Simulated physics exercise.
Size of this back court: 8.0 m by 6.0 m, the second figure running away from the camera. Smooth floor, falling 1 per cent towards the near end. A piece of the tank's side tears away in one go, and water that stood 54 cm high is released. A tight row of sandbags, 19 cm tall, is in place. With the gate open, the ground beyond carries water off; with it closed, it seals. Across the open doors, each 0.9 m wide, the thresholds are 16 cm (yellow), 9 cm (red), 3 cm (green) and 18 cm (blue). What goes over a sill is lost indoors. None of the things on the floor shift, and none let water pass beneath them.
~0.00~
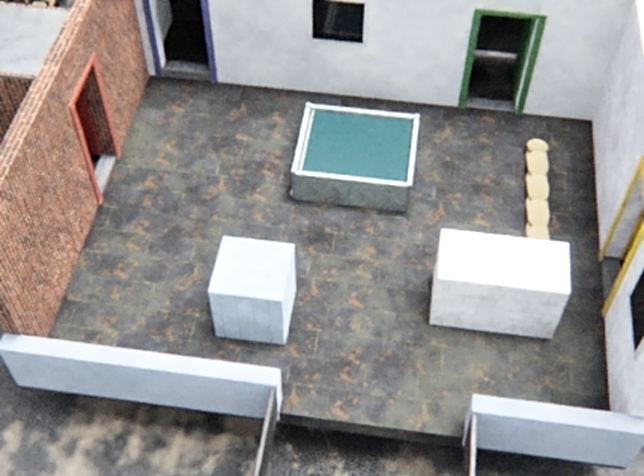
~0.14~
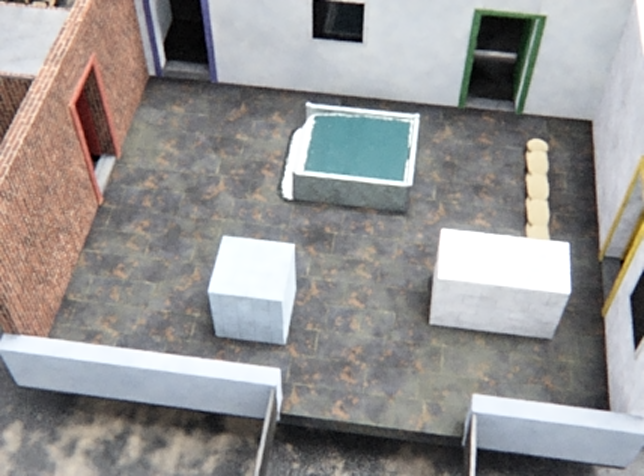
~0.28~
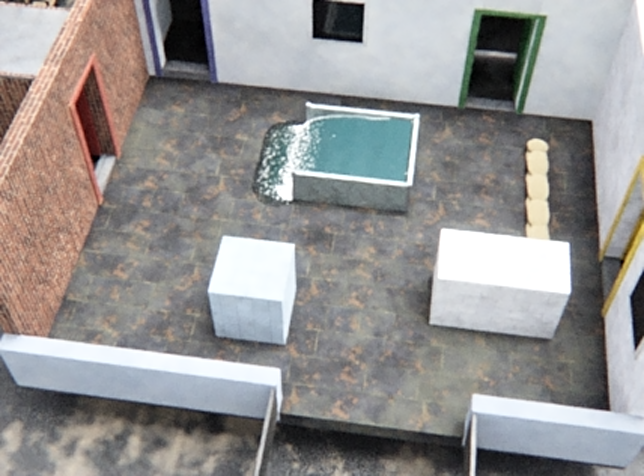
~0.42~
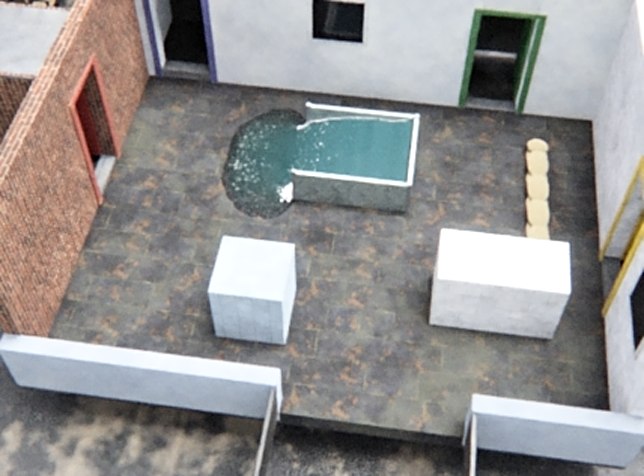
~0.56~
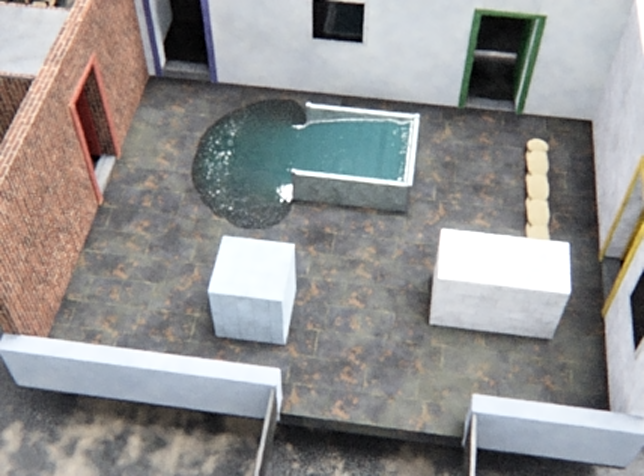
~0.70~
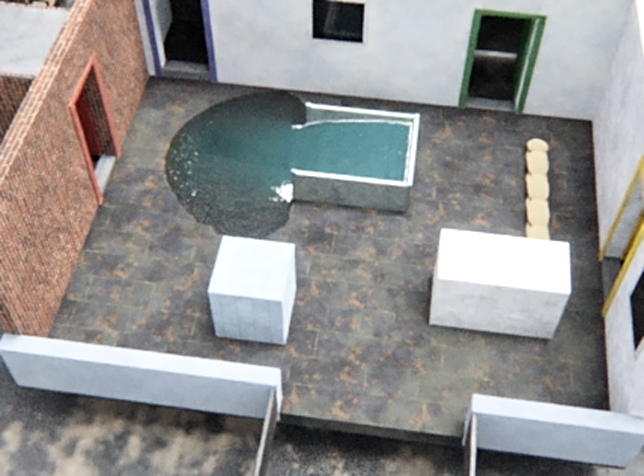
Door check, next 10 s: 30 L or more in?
At the end, at the yellow door the inflow will be within bounds; at the red door the inflow will be out of bounds; at the green door the inflow will be within bounds; at the blue door the inflow will be within bounds.
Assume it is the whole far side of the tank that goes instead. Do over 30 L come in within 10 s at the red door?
Then: Red short of it.
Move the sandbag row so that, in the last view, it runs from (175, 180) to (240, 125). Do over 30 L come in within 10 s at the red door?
Then, for the red door, it's lower.
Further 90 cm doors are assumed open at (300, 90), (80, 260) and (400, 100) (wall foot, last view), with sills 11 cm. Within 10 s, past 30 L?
In that order: Short of it, short of it, short of it.
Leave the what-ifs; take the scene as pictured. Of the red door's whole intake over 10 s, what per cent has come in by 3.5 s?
Roughly 90 percent is in by then.
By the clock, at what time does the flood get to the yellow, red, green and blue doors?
Yellow not within the 10 s, red 1.1 s, green 7.5 s, blue 1.3 s.
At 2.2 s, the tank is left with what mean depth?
The mean depth is some 16 cm.
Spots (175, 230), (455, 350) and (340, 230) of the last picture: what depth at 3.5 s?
First spot near 2 cm, second near 0 cm, third near 0 cm.
After 1.4 s water covers 25 % of the floor and is deepest (24 cm) near (124, 143); yellow door not reached, red door 16 cm at the sill, 5 L in, green door not reached, blue door 4 cm at the sill, 0 L in.
After 2.2 s water covers 25 % of the floor and is deepest (32 cm) near (149, 78); yellow door not reached, red door 22 cm at the sill, 45 L in, green door not reached, blue door 16 cm at the sill, 0 L in.
After 3.5 s water covers 30 % of the floor and is deepest (20 cm) near (38, 364); yellow door not reached, red door 15 cm at the sill, 93 L in, green door not reached, blue door 14 cm at the sill, 6 L in.
After 6.0 s water covers 45 % of the floor and is deepest (15 cm) near (38, 364); yellow door not reached, red door 6 cm at the sill, 105 L in, green door not reached, blue door 4 cm at the sill, 7 L in.
After 10.0 s water covers 70 % of the floor and is deepest (8 cm) near (38, 364); yellow door not reached, red door 2 cm at the sill, 105 L in, green door 2 cm at the sill, 0 L in, blue door 1 cm at the sill, 7 L in.
